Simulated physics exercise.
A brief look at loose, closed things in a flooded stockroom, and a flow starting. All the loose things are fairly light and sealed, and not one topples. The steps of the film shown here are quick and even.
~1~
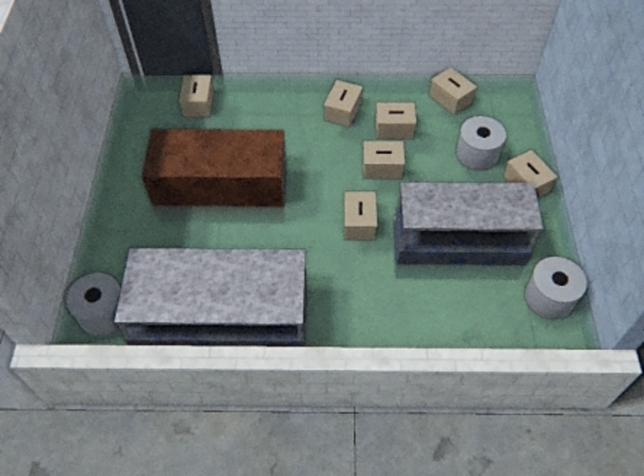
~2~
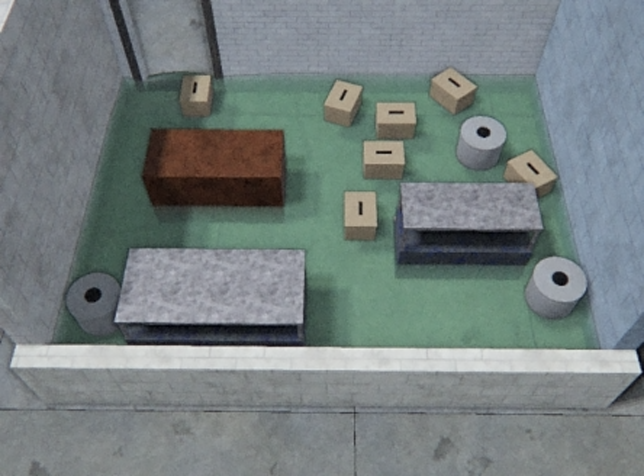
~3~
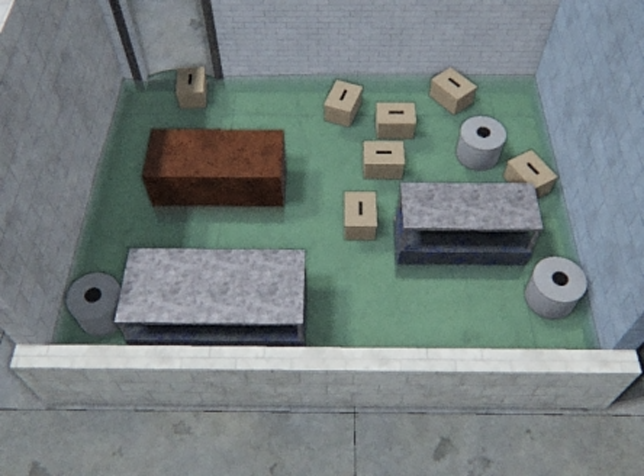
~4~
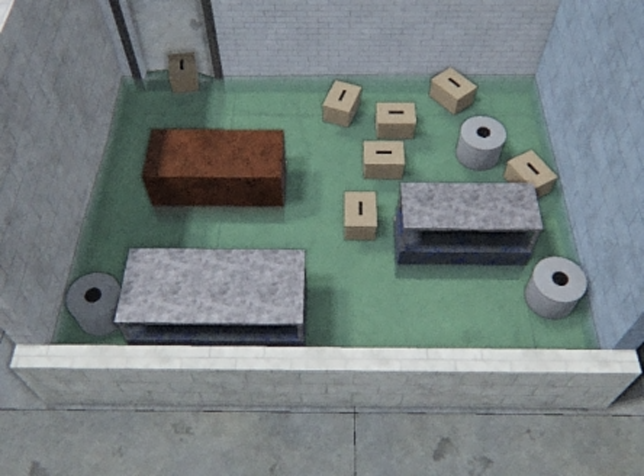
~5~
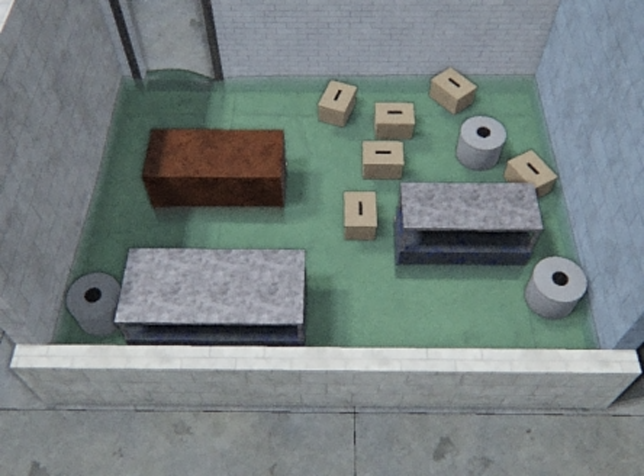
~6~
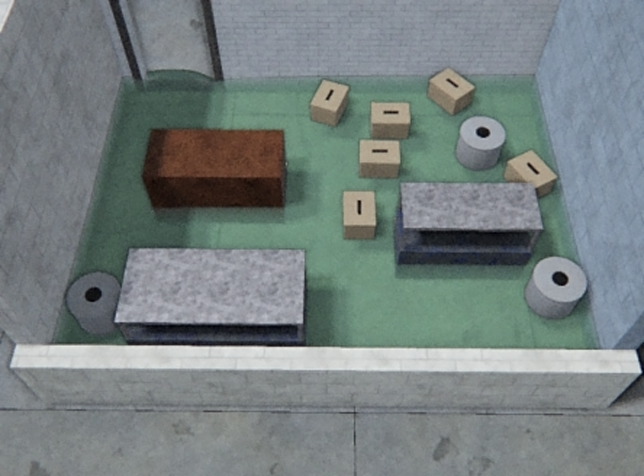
At the start, tan boxes float in shallow green water among grey drums and large blocks, with a dark door closed at the back left. The doorway opens, and the nearest box drifts left and back through it, out of sight. Then a few boxes toward the right shift slightly left, while the large blocks stay still.
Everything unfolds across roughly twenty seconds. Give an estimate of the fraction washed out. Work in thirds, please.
That would be one to two thirds.
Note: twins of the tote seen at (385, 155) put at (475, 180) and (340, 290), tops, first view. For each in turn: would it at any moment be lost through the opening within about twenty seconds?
In the order listed: Held back, then held back.
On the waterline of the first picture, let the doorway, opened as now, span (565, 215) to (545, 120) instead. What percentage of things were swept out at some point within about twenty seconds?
Roughly 80 per cent.
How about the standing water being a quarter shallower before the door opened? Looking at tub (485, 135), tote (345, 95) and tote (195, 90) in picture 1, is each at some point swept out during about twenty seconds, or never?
Okay, in order that's held inside, ends up outside, ends up outside.
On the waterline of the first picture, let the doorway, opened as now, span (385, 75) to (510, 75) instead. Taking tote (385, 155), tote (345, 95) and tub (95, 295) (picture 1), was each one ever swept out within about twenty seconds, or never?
The first makes it out, the second makes it out, the last doesn't get out.
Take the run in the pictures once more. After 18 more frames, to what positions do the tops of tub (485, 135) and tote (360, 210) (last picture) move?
I'd expect them about (432, 121) and (323, 146).
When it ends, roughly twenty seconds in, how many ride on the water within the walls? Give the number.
By my count, 4.
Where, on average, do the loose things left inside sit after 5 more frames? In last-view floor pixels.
Roughly (370, 187).
A moment on, 1 of 10 are out; 9 afloat.
Next, 2 of 10 are out; 8 afloat.
Later, 5 of 10 are out; 5 afloat.
In the end, 6 of 10 are out; 4 afloat.
